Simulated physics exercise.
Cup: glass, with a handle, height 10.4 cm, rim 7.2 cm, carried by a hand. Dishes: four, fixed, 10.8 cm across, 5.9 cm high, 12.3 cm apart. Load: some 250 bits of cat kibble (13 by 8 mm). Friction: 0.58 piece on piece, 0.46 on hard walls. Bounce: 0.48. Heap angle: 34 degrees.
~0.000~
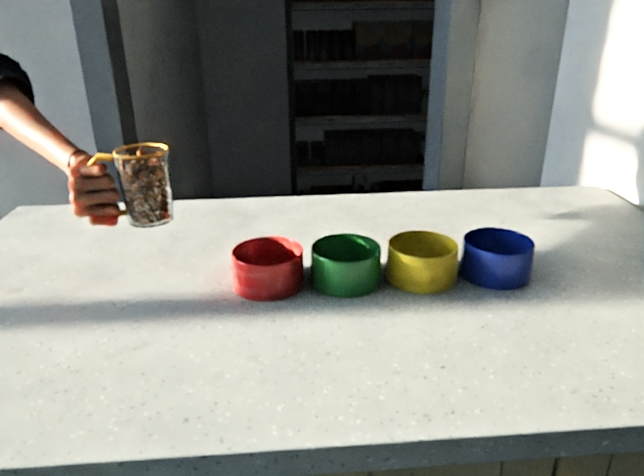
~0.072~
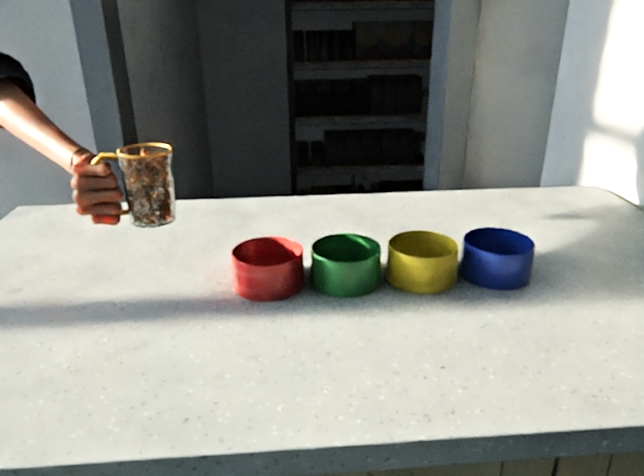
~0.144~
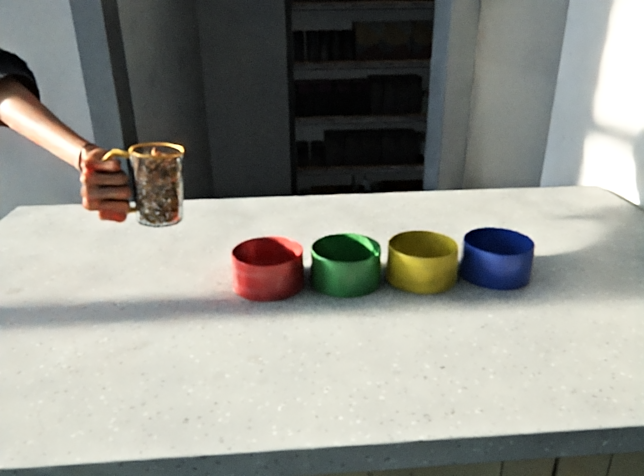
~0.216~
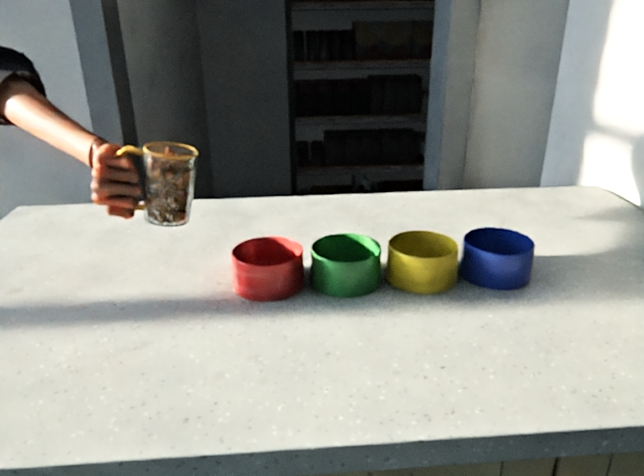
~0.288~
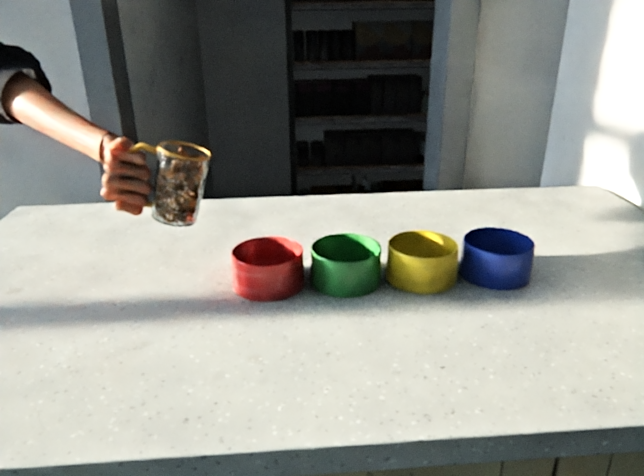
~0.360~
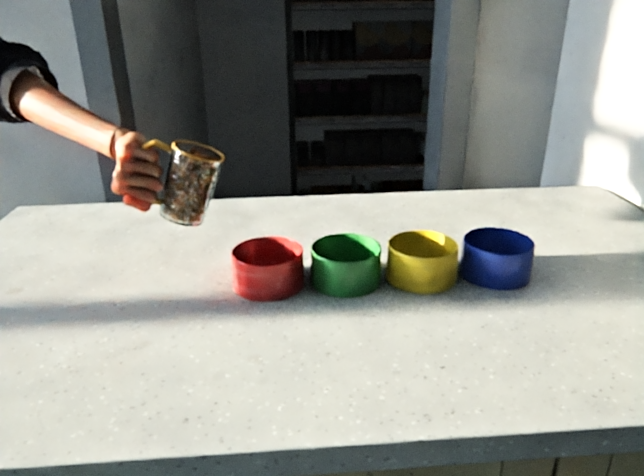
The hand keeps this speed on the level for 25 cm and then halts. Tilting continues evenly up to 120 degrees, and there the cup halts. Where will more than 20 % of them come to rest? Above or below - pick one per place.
Red: Below; blue: Below; green: Above; yellow: Below; counter: Below.
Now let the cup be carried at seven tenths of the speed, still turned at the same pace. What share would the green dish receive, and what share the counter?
Green: 90; counter: 0.
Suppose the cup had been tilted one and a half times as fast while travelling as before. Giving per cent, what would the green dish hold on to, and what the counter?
Then green ends at 90 and the counter at 10.
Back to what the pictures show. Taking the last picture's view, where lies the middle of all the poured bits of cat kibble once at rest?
I'd put it at about (355, 267).
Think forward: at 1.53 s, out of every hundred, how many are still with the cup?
About 85 %.
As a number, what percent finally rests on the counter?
About 5 %.
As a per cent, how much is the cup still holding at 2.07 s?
25 per cent.
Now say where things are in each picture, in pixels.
The first picture shows cup at (146, 186), tilt 0 degrees, lip at (167, 150), moved 0.0 cm; middle of the pieces at (147, 188); red dish at (267, 251); green dish at (346, 247); yellow dish at (423, 244); blue dish at (499, 241).
The second picture shows cup at (149, 186), tilt 1 degrees, lip at (171, 150), moved 0.4 cm; middle of the pieces at (151, 188).
The third picture shows cup at (159, 185), tilt 6 degrees, lip at (183, 152), moved 1.7 cm; middle of the pieces at (159, 188).
The fourth picture shows cup at (169, 185), tilt 10 degrees, lip at (197, 154), moved 3.2 cm; middle of the pieces at (170, 188).
The fifth picture shows cup at (180, 185), tilt 15 degrees, lip at (210, 156), moved 4.7 cm; middle of the pieces at (180, 187).
The sixth picture shows cup at (190, 184), tilt 20 degrees, lip at (224, 159), moved 6.2 cm; middle of the pieces at (190, 187); red dish at (267, 251); green dish at (346, 247); yellow dish at (423, 244); blue dish at (499, 241). The cup turns about 65 degrees a second and travels 21 cm a second.
Then, at 1.06 s, tilt 67 degrees; cup holds 100 %.
After 1.53 s, tilt 98 degrees; cup holds 85 %, green 10 %.
After 2.07 s, tilt 120 degrees; cup holds 25 %, green 65 %.
By 3.2 s all is still; red 0 %, blue 0 %, green 95 %, yellow 0 %, counter 5 %.
